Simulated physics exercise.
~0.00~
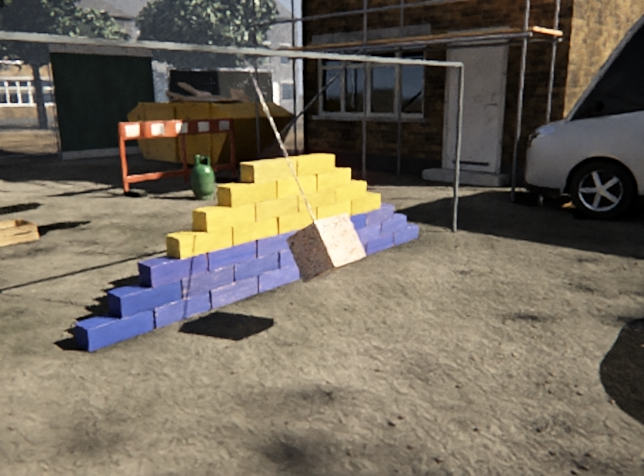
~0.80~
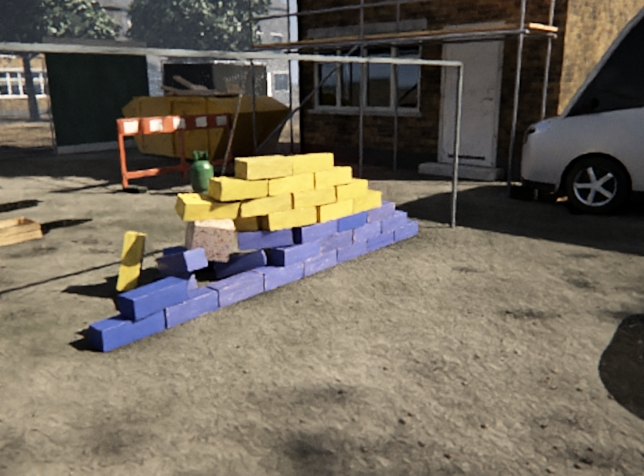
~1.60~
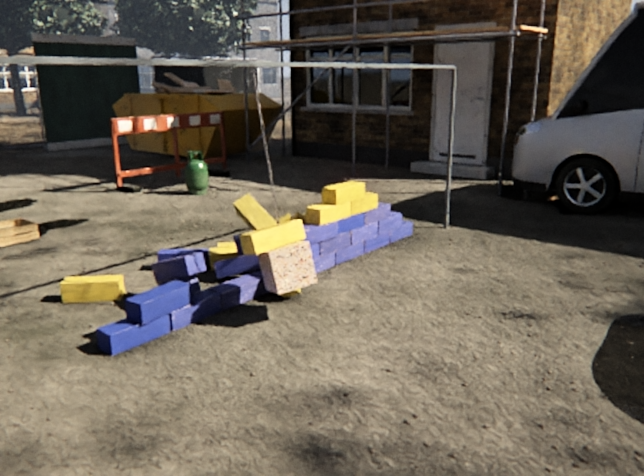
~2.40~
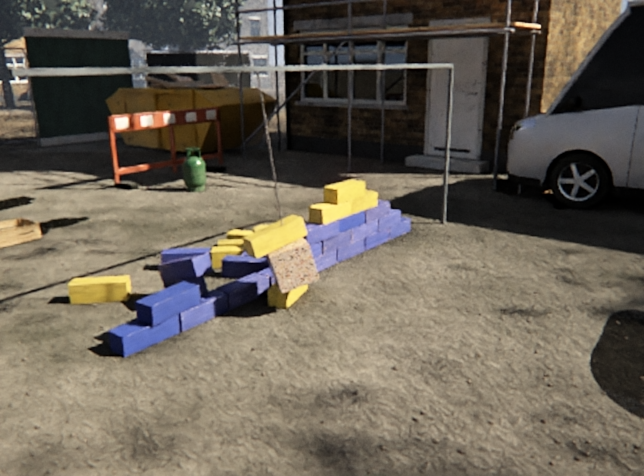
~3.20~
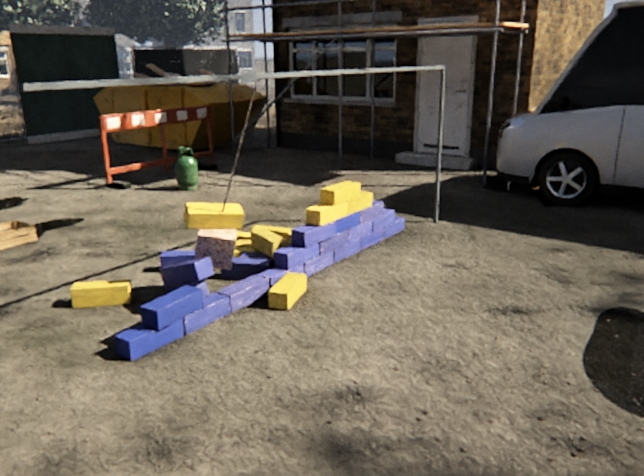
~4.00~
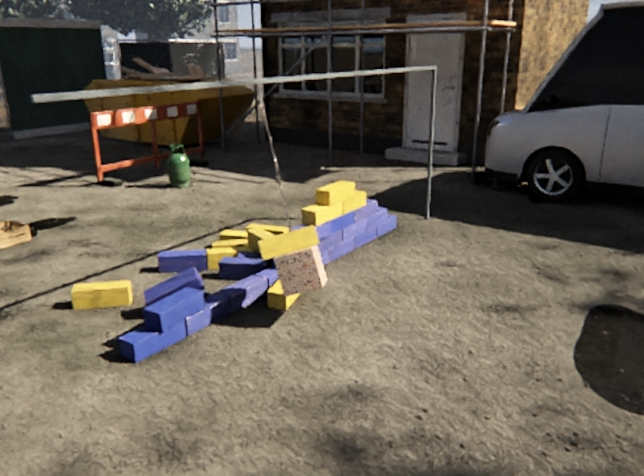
A speckled block hanging on a line swung into a stepped wall of blue and yellow blocks and knocked most of the yellow ones loose, then kept swinging back and forth over the jumbled heap, while the blue right end stayed standing.
